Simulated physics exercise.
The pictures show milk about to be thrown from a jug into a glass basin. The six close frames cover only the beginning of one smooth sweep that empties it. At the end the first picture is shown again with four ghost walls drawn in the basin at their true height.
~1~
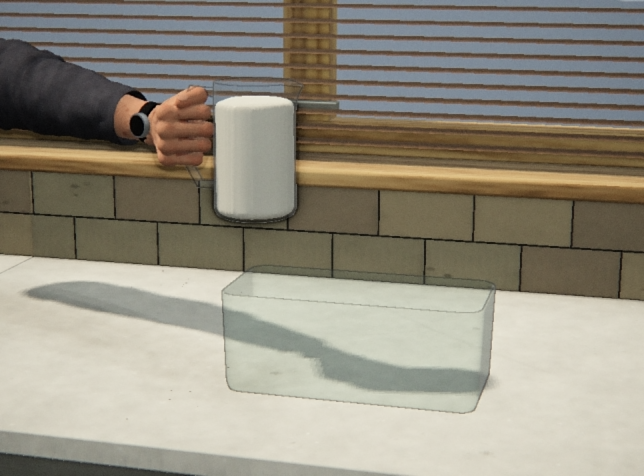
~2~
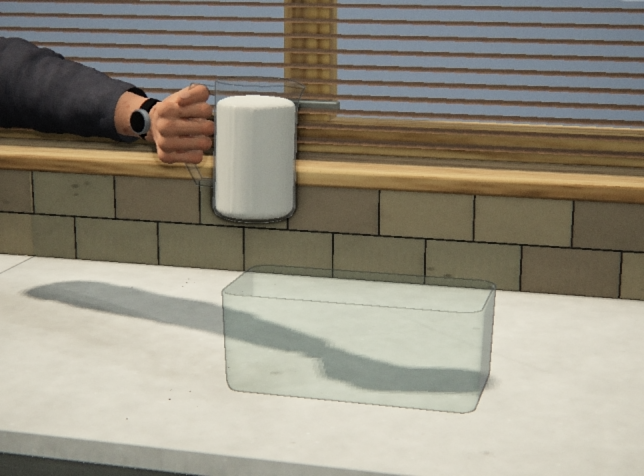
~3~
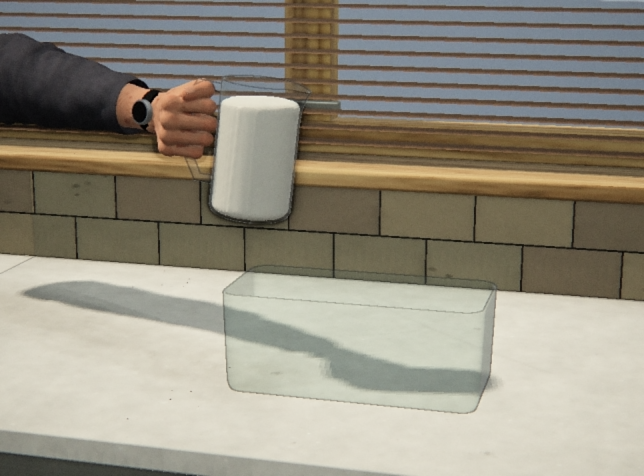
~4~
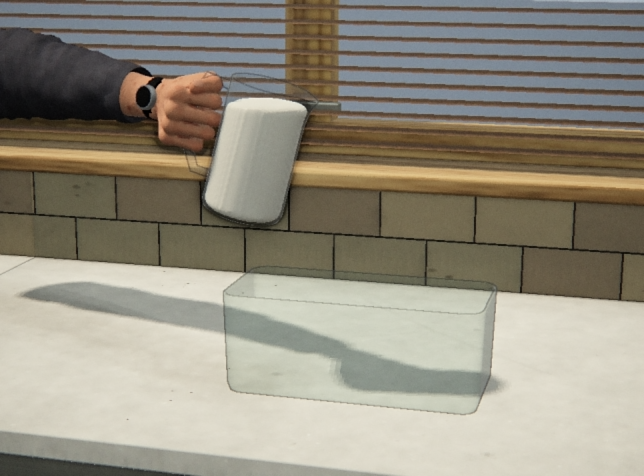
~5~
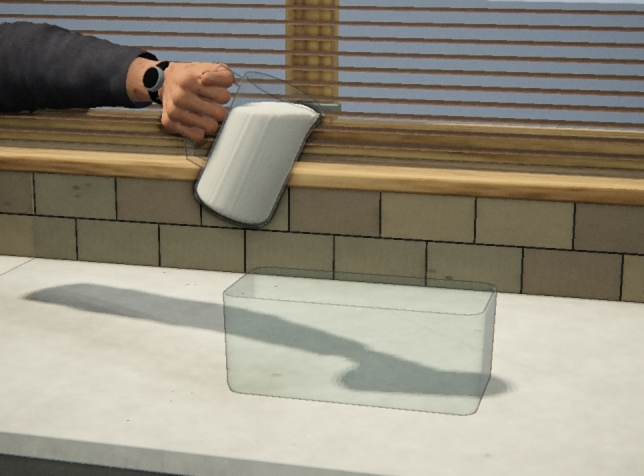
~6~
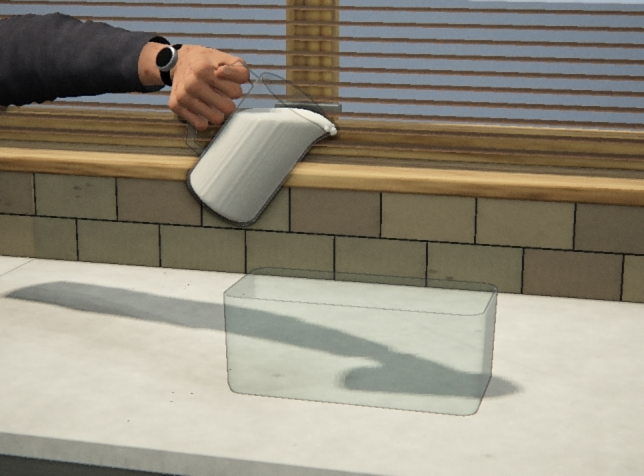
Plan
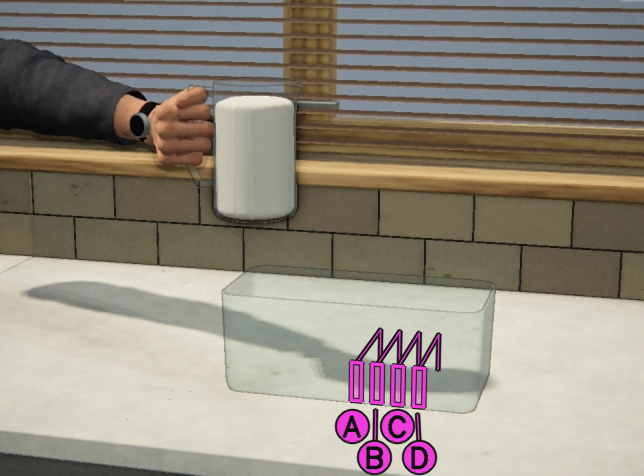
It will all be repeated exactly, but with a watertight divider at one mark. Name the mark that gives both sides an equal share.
B.
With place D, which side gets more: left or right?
The left side.
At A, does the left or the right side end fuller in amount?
More ends on the right.
On the marked copy, A at (354, 407); B at (375, 410); C at (396, 412); D at (417, 414).
If A is chosen, about 12 % ends left of the wall and 88 % right of it.
If B is chosen, about 49 % ends left of the wall and 49 % right of it.
If C is chosen, about 86 % ends left of the wall and 7 % right of it; 7 % is lost outside.
If D is chosen, about 91 % ends left of the wall and 6 % right of it; 3 % is lost outside.
